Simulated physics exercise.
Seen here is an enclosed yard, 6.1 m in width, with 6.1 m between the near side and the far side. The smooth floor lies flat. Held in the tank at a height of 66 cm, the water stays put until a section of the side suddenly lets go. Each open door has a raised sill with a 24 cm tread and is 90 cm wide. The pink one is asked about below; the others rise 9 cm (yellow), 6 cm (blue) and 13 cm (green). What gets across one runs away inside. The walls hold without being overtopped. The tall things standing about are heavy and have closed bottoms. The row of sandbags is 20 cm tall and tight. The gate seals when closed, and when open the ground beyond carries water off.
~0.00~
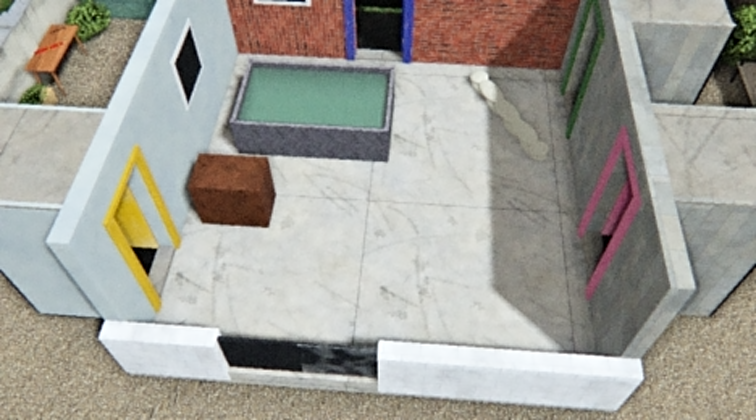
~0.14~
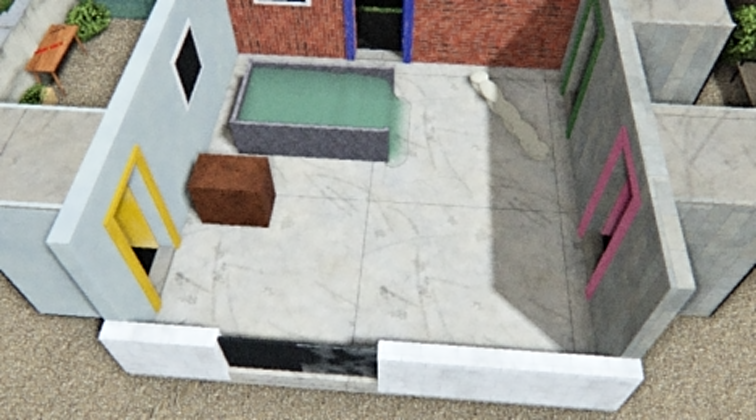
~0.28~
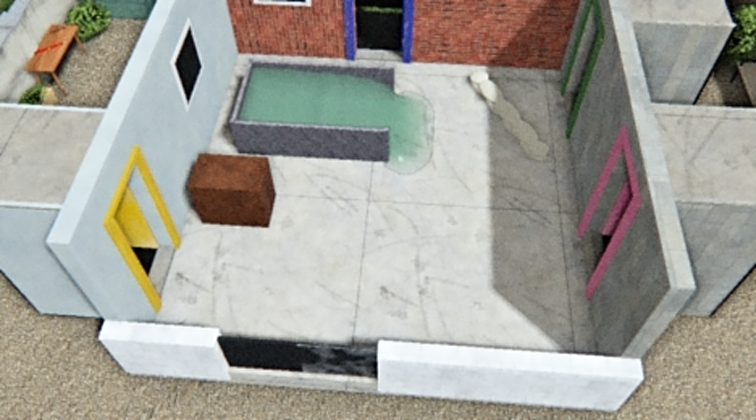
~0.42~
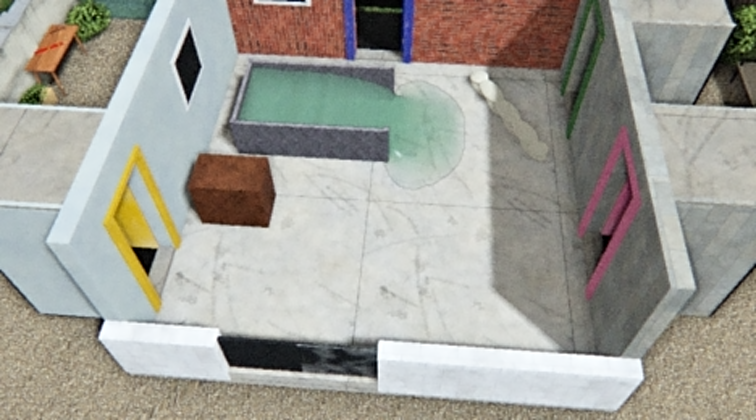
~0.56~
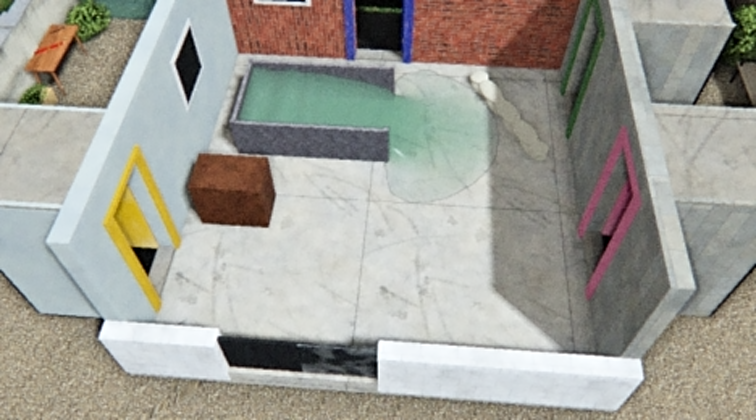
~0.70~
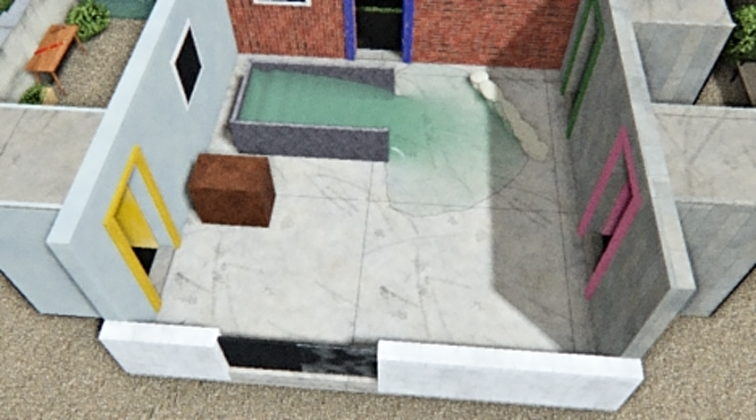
The video shows a walled yard with colored door surrounds, a brown block and a tank of greenish water; water pours from the tank's right end and spreads in a widening, rounded sheet across the pale floor.
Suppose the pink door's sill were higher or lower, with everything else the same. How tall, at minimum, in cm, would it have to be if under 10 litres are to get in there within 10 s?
It would need to be about 15 cm tall.
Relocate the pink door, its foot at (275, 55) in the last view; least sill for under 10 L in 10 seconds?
It needs roughly 6.0 cm.
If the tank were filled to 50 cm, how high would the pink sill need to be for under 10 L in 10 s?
Then a height close to 11.5 cm.
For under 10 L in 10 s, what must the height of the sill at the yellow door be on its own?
Yellow - roughly 10.5 cm.
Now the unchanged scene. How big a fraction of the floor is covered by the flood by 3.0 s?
Roughly 45 percent of the floor.
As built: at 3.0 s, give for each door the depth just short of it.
Depths in cm: Pink 19, yellow 0, blue 4, green 14.
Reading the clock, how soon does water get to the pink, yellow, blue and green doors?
Pink at 1.6 seconds, yellow at 5.5 seconds, blue at 2.4 seconds, green at 1.4 seconds.
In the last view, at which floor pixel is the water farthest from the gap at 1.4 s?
At about (571, 225).
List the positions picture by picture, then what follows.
The first picture shows still water, 66 cm deep, in the tank at (316, 97); the pink door at (604, 225) is dry.
In the second picture, the gap is at (388, 120), the front 0.3 m out at (400, 159); the back of the tank holds 66 cm.
In the third picture, the front is at (426, 158), 0.7 m from the gap at (388, 122); 1.0 m2 of floor is wet, 66 cm left at the back.
In the fourth picture, the front is at (458, 152), 1.2 m from the gap at (388, 122); 2.2 m2 of floor is wet, 66 cm left at the back.
In the fifth picture, the front is at (494, 141), 1.8 m from the gap at (388, 122); 3.8 m2 of floor is wet, 66 cm left at the back.
In the sixth picture, the gap is at (388, 123), the front 2.3 m out at (523, 158); the back of the tank holds 60 cm; the pink door at (604, 225), 4.0 m from the gap, is still 1.9 m from the nearest water.
After 1.4 s water covers 30 % of the floor, deepest (35 cm) near (496, 121); it has not reached the pink door.
After 3.0 s water covers 45 % of the floor, deepest (33 cm) near (589, 383); 19 cm at the pink door, 0 litres in over its 20 cm sill.
After 10.0 s water covers 95 % of the floor, deepest (12 cm) near (159, 350); 6 cm at the pink door, 1 litre in over its 20 cm sill.
At the pink door as built, the water arrived by 1.6 s and peaked near 20 cm at 2.6 s.
With a sill of 13 cm, 20 litres would have come in within the 10 s; with 17.5 cm, 4 litres. So under 10 litres takes about 15 cm.
